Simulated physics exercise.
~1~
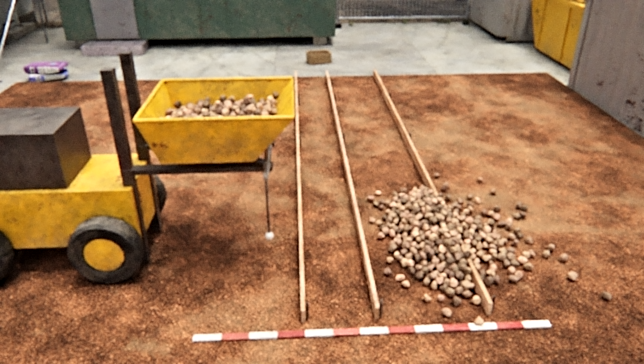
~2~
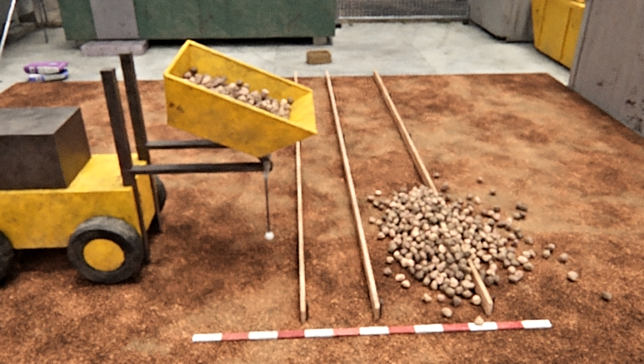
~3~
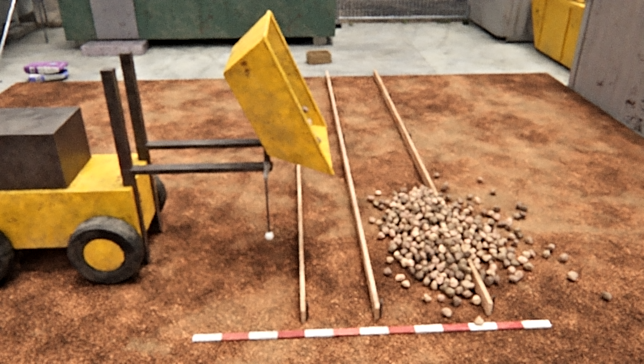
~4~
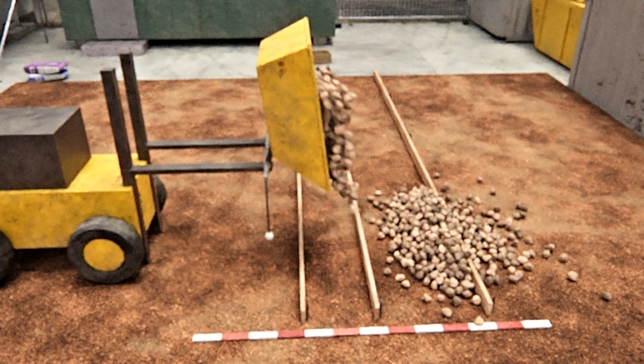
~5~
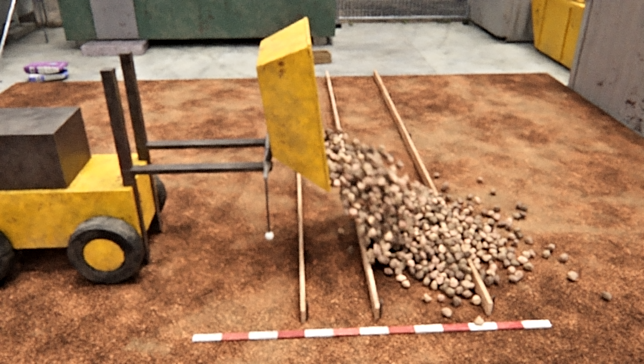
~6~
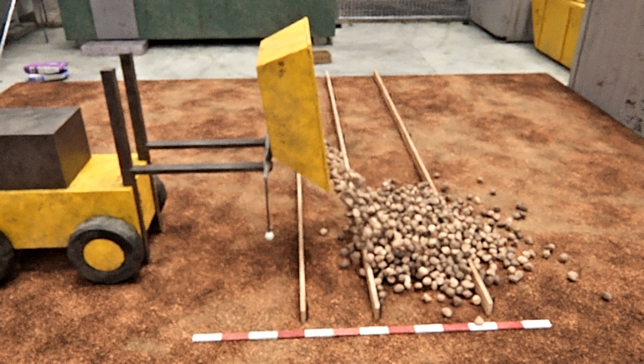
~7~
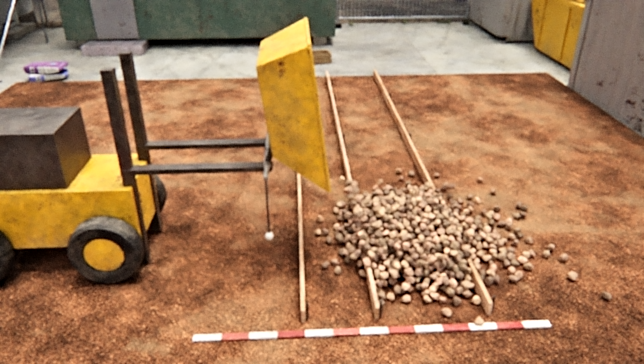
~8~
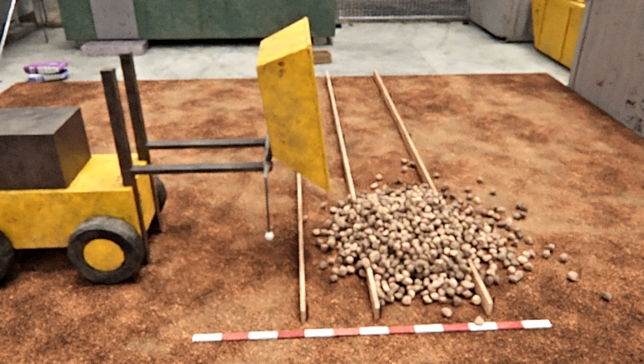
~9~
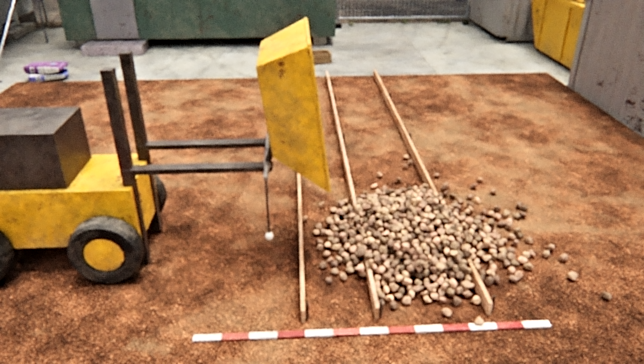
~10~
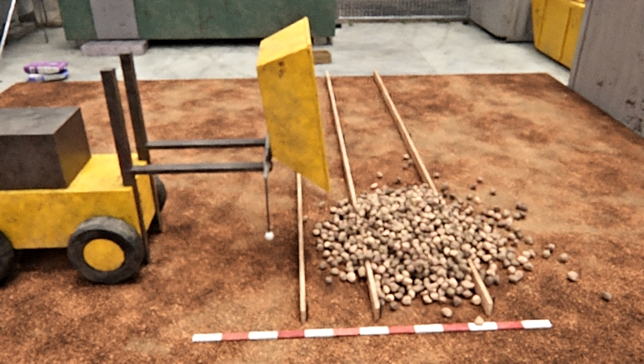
A yellow forklift tips its skip rightward, pouring stones beside an earlier heap, forming one wider pile.
